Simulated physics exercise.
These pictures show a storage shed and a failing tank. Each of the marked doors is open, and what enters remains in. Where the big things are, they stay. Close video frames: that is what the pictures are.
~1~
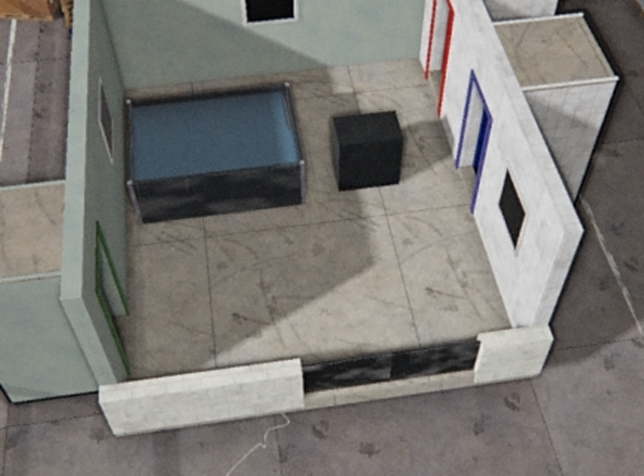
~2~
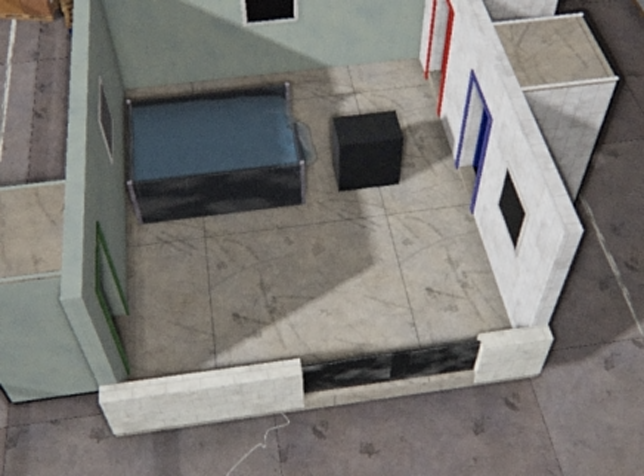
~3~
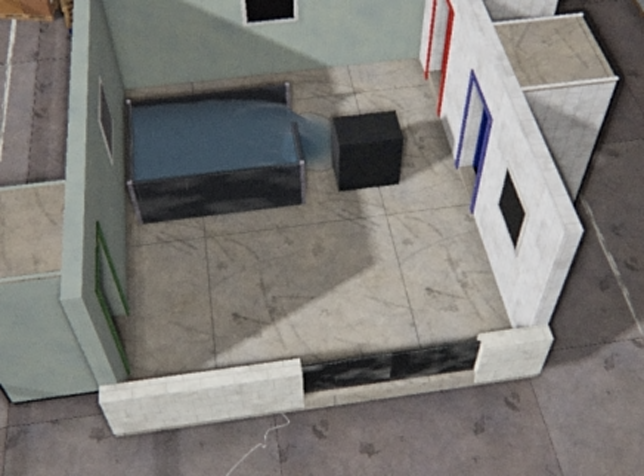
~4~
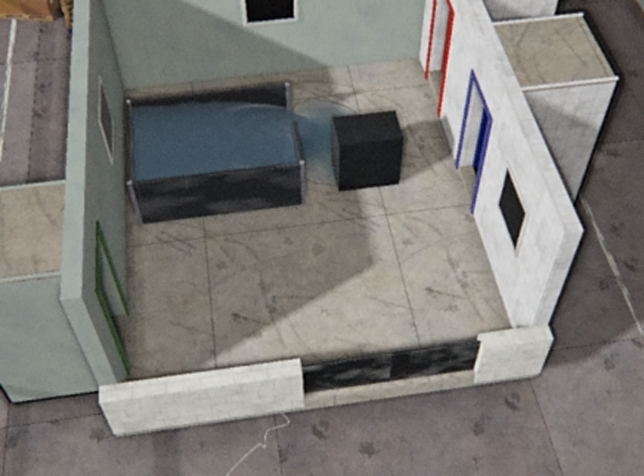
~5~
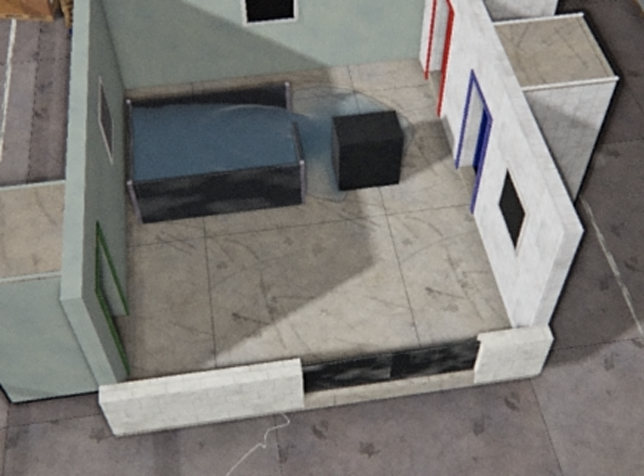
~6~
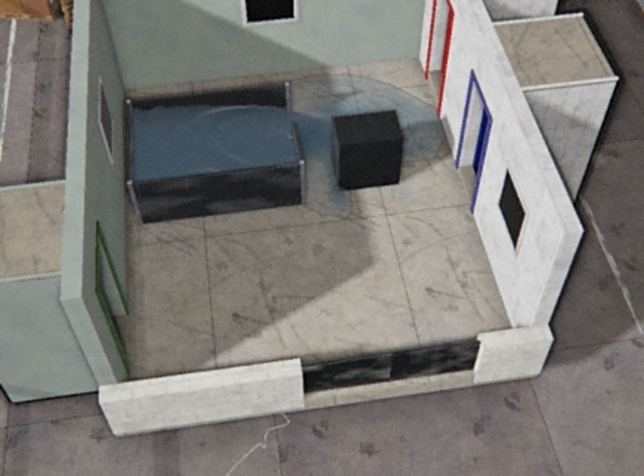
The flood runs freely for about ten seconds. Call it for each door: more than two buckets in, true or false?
Green door true, blue door true, red door true.
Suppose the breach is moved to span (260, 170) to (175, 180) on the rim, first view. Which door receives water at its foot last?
The one in red.
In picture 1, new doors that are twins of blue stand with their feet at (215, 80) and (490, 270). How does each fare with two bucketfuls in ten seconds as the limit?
Exceeds it; stays within it.
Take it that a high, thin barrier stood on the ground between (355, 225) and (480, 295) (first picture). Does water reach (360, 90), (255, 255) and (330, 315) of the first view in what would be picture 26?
Listed order: Swamped, spared, spared.
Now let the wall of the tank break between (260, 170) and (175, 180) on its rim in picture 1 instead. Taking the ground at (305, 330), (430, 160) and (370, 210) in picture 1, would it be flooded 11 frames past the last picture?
Going through them, the first would be submerged, the next still bare and the last still bare.
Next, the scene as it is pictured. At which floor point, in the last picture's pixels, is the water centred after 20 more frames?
That comes out near (303, 157).
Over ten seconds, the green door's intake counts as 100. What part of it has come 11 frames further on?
Near 0 in a hundred.
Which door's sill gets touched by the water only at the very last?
Going by the pictures, I'd say the green-painted one.
A moment on, water covers 25 % of the floor; the green door not reached, the blue door wet at the sill, nothing in, the red door under two buckets in.
Next, water covers 35 % of the floor; the green door not reached, the blue door under two buckets in, the red door over two buckets in.
Then, water covers 55 % of the floor; the green door not reached, the blue door under two buckets in, the red door far over two buckets in.
Later, water covers 85 % of the floor; the green door wet at the sill, nothing in, the blue door over two buckets in, the red door far over two buckets in.
In the end, water covers 100 % of the floor; the green door over two buckets in, the blue door over two buckets in, the red door far over two buckets in.
